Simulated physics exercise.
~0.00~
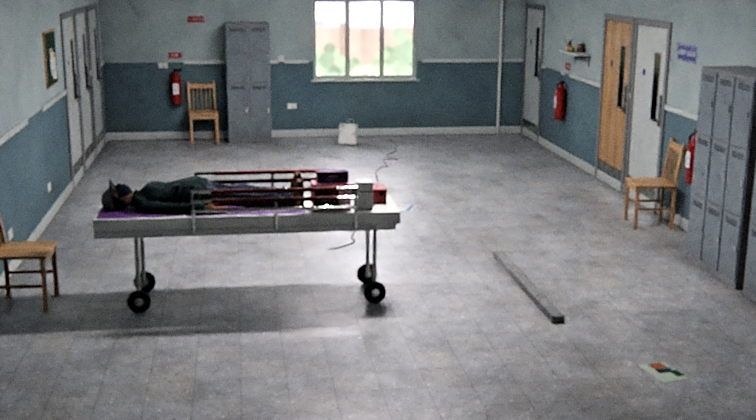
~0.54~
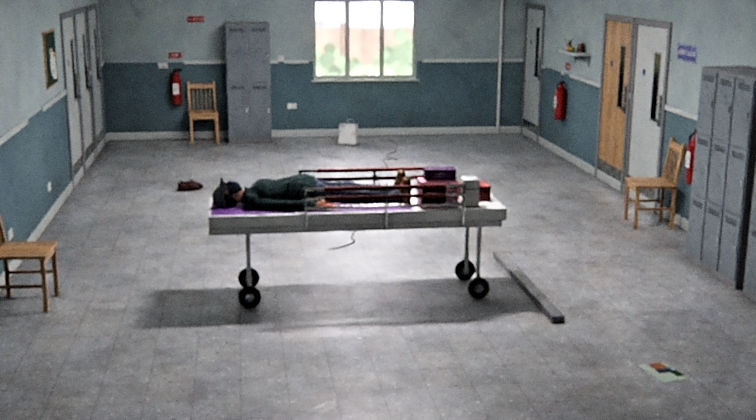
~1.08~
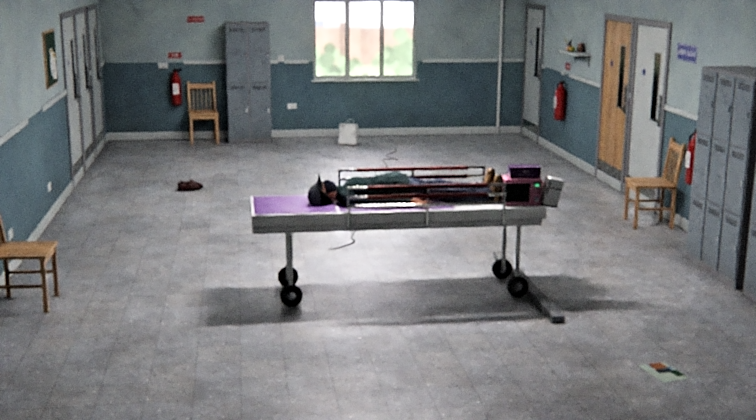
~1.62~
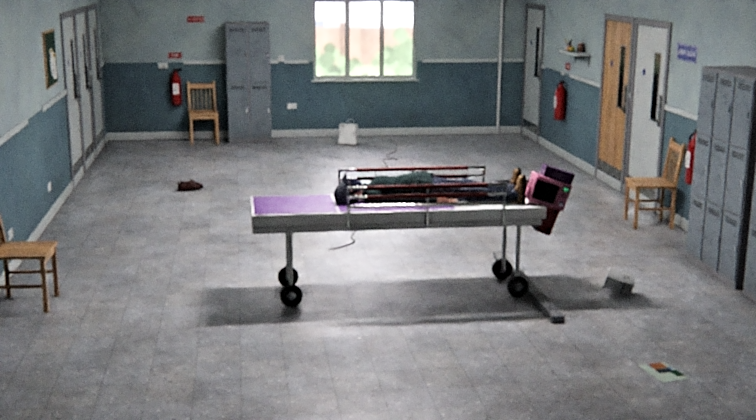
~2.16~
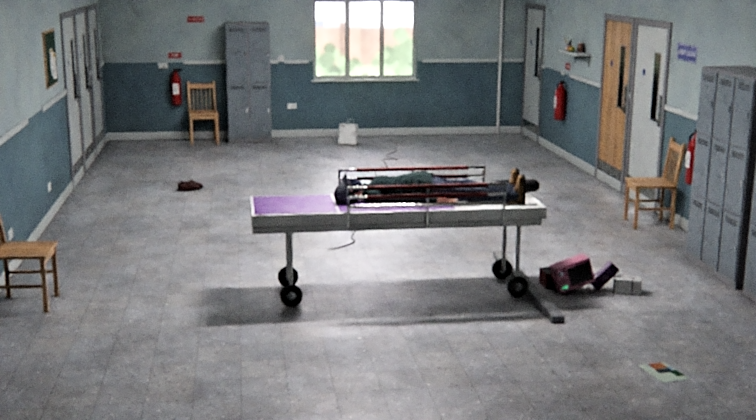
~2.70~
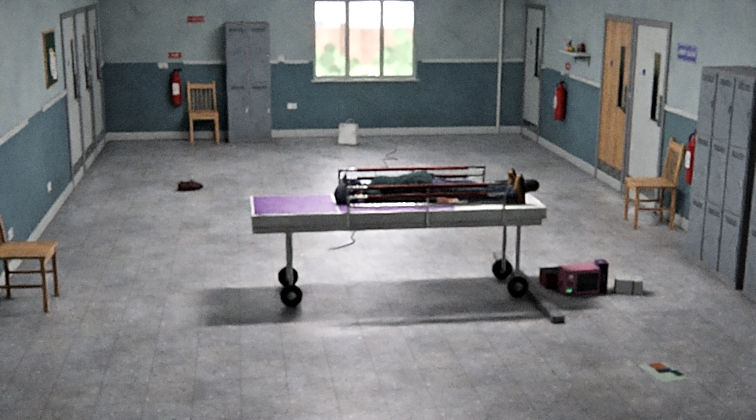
A person lying on a gurney rolls right, stops abruptly and slides as boxes fall.
